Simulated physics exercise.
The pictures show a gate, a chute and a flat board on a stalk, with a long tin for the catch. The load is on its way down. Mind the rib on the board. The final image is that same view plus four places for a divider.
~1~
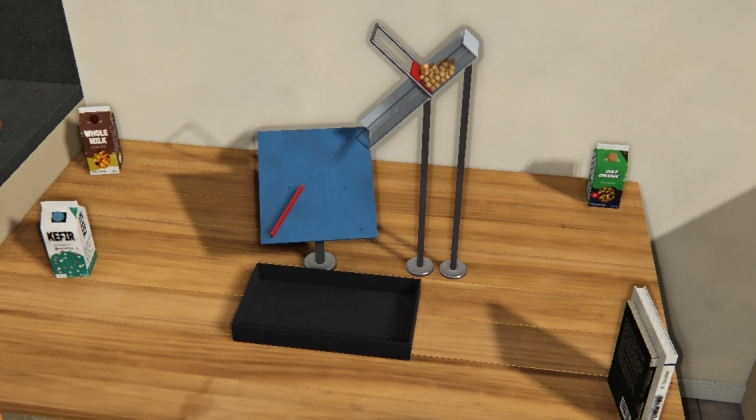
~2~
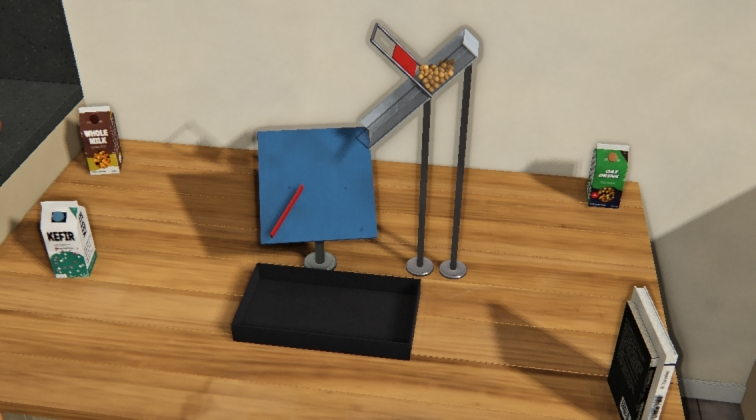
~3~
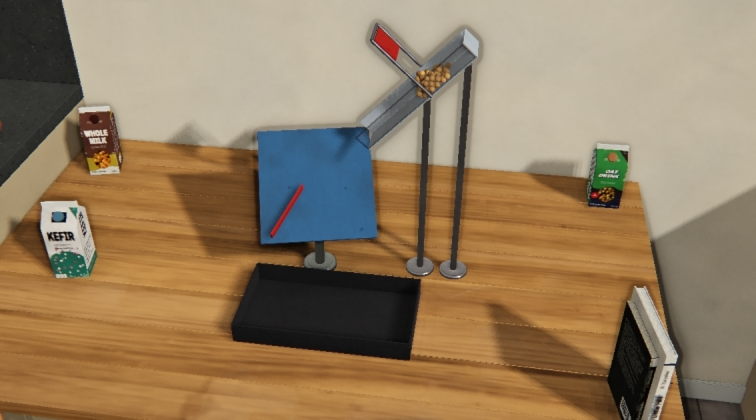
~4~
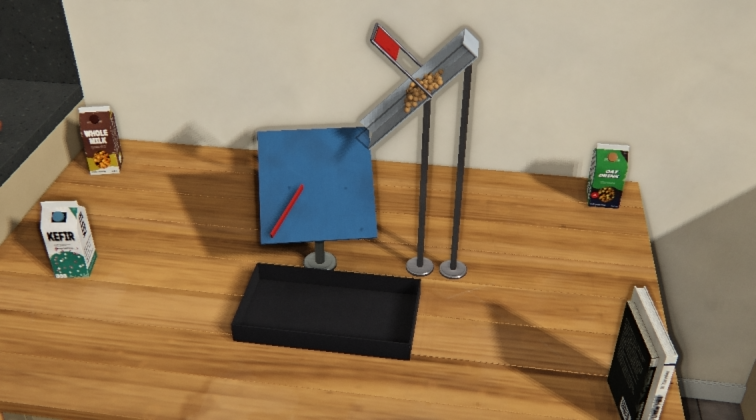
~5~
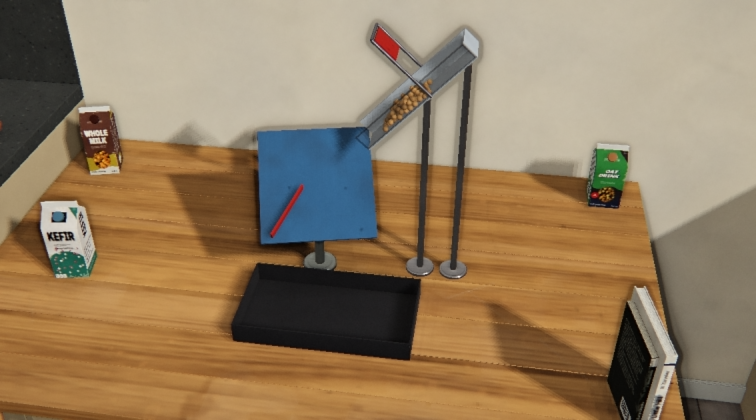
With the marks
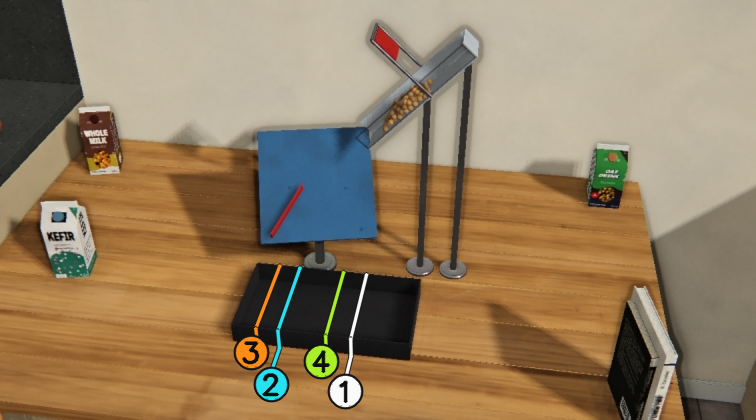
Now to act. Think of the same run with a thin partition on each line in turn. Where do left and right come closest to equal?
2 is best.
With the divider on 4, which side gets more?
Left.
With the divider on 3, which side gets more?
More lands on the right.
On the marked copy, line 1 crosses the front rim at (350, 338); line 2 crosses the front rim at (278, 330); line 3 crosses the front rim at (256, 327); line 4 crosses the front rim at (325, 335).
With 1, of what is caught, nearly all on the left of the divider, a stray few on the right.
With 2, of what is caught, about two thirds on the left of the divider, about a third on the right.
With 3, of what is caught, about a quarter on the left of the divider, most on the right.
With 4, of what is caught, most on the left of the divider, a small part on the right.
